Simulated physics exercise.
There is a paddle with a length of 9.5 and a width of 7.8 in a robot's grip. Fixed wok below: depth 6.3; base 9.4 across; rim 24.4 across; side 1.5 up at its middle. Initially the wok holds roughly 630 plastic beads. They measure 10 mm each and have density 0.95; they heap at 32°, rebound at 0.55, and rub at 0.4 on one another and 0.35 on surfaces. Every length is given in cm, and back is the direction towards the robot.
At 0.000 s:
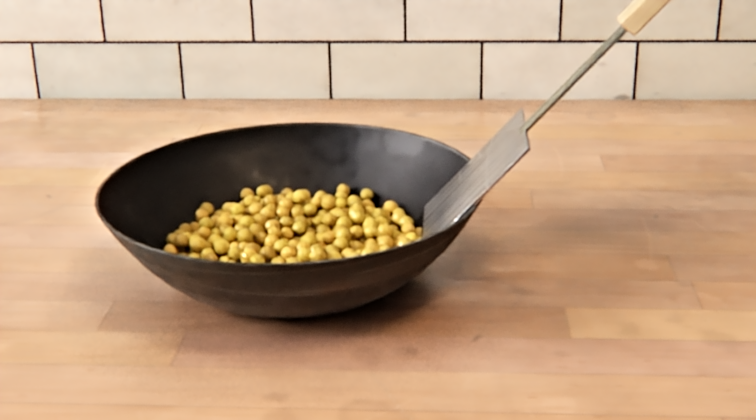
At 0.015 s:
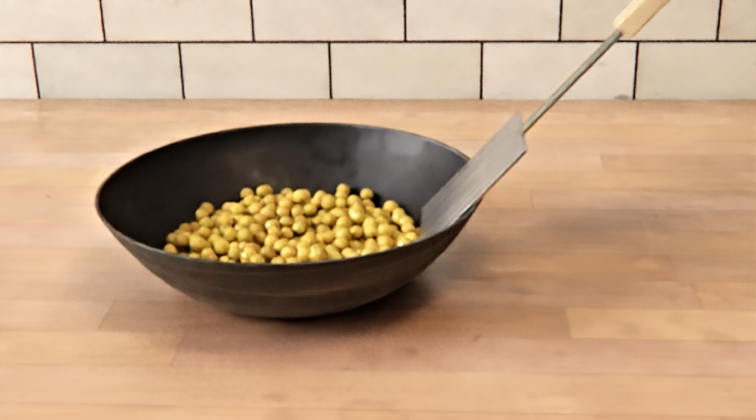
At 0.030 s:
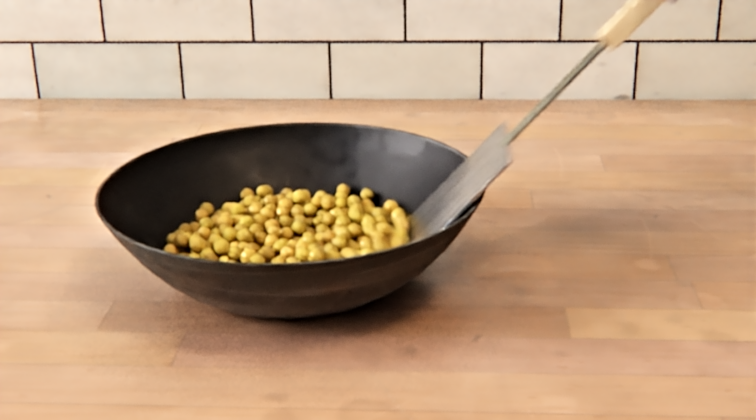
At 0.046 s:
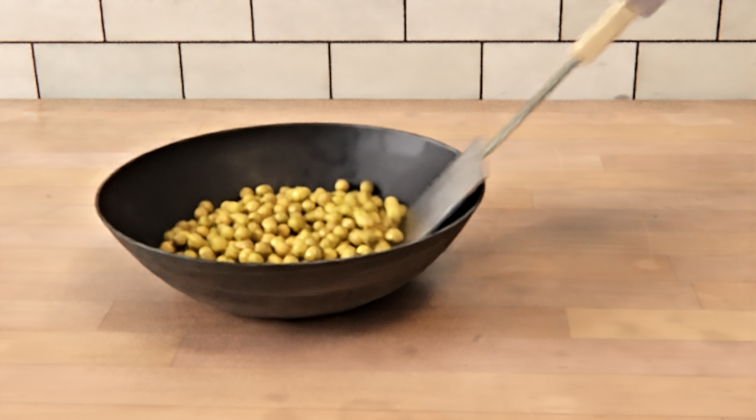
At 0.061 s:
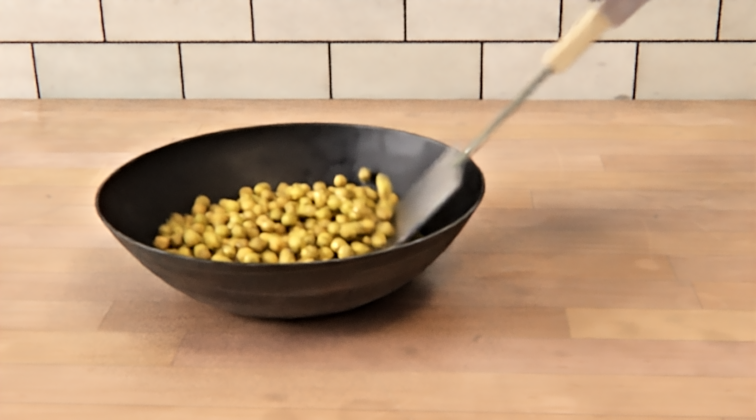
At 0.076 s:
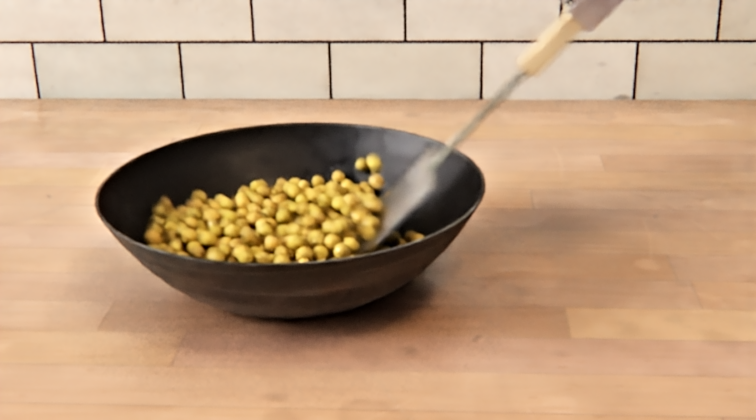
A dark wok of yellowish beads sitting on a wooden counter as a metal paddle slides in from the right, pushing them left.
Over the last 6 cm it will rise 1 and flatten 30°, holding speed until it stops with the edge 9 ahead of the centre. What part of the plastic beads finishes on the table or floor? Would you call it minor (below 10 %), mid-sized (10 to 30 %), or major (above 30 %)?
I would call it major.
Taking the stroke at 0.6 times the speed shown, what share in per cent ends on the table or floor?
I'd put it around 20 per cent.
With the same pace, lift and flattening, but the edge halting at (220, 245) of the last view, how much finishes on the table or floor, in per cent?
Something near 0 in a hundred.
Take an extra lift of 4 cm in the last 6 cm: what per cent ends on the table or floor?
Result: Approx. 35 %.
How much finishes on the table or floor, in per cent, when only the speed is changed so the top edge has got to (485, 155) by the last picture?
Expect some 15 per cent there.
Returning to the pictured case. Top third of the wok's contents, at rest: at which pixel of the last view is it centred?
I'd put it close to (214, 235).
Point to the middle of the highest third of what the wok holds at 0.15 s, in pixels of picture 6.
It is centred at about (193, 203).
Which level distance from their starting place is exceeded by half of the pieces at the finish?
It comes to some 7 cm.
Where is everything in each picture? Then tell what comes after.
Paddle top edge at (526, 128), sloping 48°; upper third of the load around (289, 239), from x 170 to 420, top at y 190; 626 in the wok, in the first frame.
Paddle top edge at (523, 130), sloping 48°; upper third of the load around (289, 239), from x 170 to 420, top at y 190, in the second frame.
Paddle top edge at (507, 141), sloping 48°; upper third of the load around (290, 238), from x 170 to 420, top at y 190, in the third frame.
Paddle top edge at (483, 155), sloping 48°; upper third of the load around (296, 234), from x 170 to 415, top at y 185, in the fourth frame.
Paddle top edge at (457, 163), sloping 48°; upper third of the load around (296, 229), from x 160 to 420, top at y 175, in the fifth frame.
Paddle top edge at (432, 166), sloping 48°; upper third of the load around (283, 225), from x 150 to 415, top at y 165; 626 in the wok, in the sixth frame.
By 0.11 s, sloping 48°, highest piece 10 above the table; 626 in the wok.
By 0.15 s, sloping 38°, highest piece 12 above the table; 625 in the wok, 1 on the blade or in flight.
By 0.37 s, sloping 18°, highest piece 14 above the table; 377 in the wok, 90 on the table or floor, 159 on the blade or in flight.
By 1.42 s, sloping 18°, highest piece 5 above the table; 375 in the wok, 251 on the table or floor.
Final count, 375 in the wok, 251 on the table or floor. That is 40 % on the table or floor.
